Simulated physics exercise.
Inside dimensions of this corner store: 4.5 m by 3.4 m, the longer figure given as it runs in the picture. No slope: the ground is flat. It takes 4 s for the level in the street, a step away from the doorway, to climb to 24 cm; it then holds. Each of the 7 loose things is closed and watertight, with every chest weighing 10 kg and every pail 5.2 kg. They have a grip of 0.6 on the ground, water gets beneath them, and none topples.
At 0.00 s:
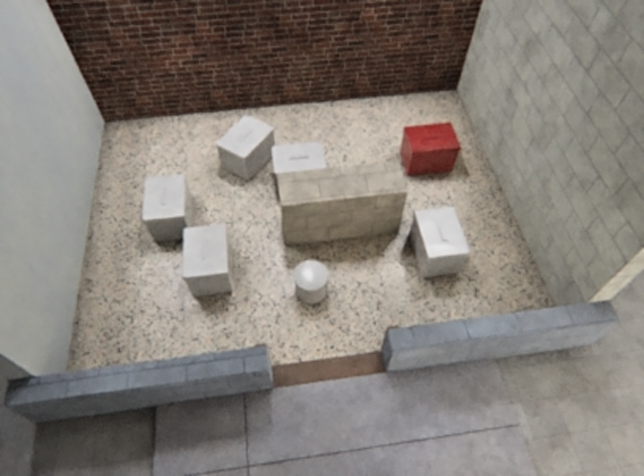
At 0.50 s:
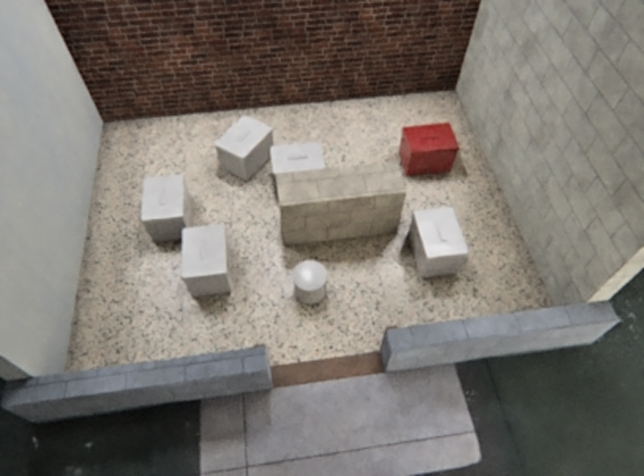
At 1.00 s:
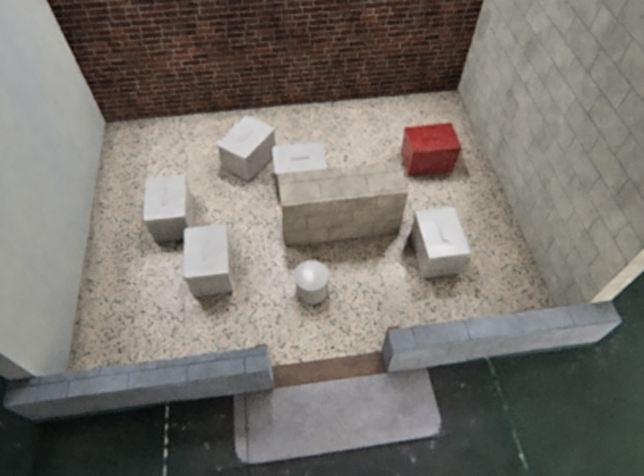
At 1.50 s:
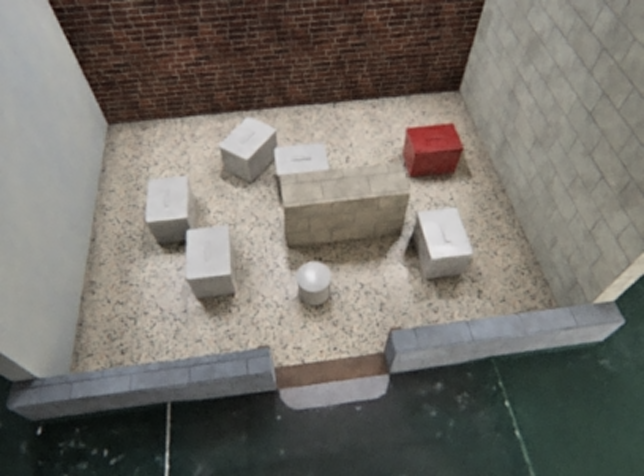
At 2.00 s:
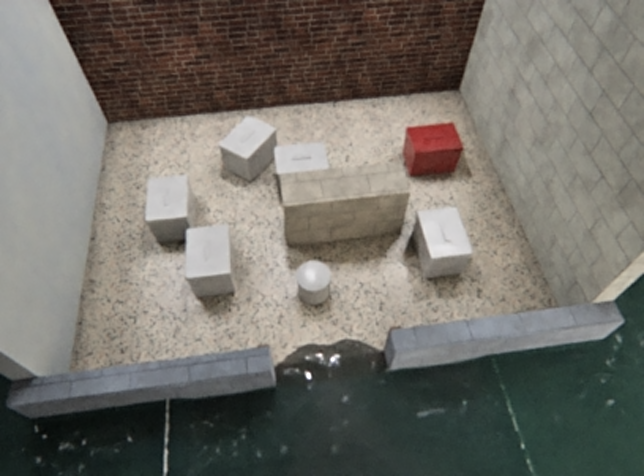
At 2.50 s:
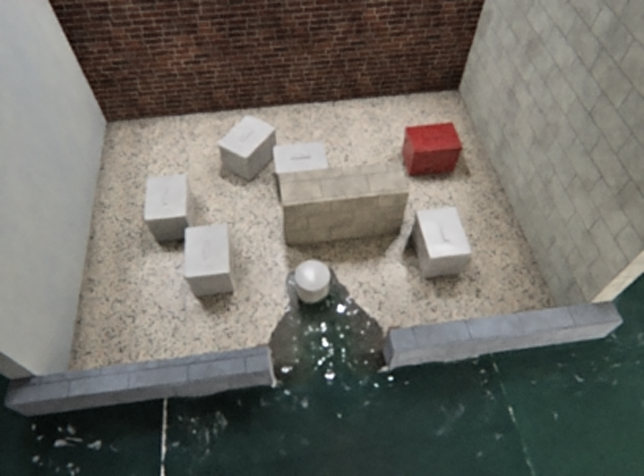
To begin with, a red chest, pale blocks and a small round-topped object sit on a speckled floor behind a low wall with a gap. Dark green water then spreads over the grey paving outside, covering it up to the doorway. Finally, it pours through the gap and reaches the round-topped object, while everything inside stays still.
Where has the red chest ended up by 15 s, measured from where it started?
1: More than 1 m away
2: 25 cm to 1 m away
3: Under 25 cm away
25 cm to 1 m away.
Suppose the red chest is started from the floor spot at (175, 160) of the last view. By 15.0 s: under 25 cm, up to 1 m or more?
Short answer, it is taken a long way.
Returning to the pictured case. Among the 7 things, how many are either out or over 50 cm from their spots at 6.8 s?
The count is 4.
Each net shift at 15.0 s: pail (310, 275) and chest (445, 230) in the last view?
First 200 cm, then 80 cm.
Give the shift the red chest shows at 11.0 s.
Roughly 50 centimetres by that point.
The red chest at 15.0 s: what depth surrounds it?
10 cm or so.
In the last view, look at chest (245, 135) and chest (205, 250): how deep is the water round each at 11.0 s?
I'd estimate 6 cm for the first and 6 cm for the second.
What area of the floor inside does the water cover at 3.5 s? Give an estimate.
About 2.5 m2 is covered.
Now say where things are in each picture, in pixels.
The first frame shows the red chest at (432, 137), on the bottom; 0.0 m2 under water; 0 of 7 have shifted.
The second frame shows the red chest at (431, 137), on the bottom; water covers 0.0 m2; 0 of 7 have shifted.
The third frame shows the red chest at (433, 137), on the bottom; 0.0 m2 under water; 0 of 7 have shifted.
The fourth frame shows the red chest at (435, 138), on the bottom; 0.0 m2 under water; 0 of 7 have shifted.
The fifth frame shows the red chest at (435, 137), on the bottom; 0.1 m2 under water; 0 of 7 have shifted.
The sixth frame shows the red chest at (434, 137) rests on the ground; water covers 0.5 m2; 0 of 7 have shifted.
After 3.5 s the red chest is near (434, 137), 0.0 m from its start, aground; 0 afloat.
After 6.8 s the red chest is near (434, 137), 0.0 m from its start, aground; 3 afloat.
After 11.0 s the red chest is near (410, 110), 0.5 m from its start, afloat; 7 afloat.
After 15.0 s the red chest is near (454, 99), 0.6 m from its start, afloat; 7 afloat.
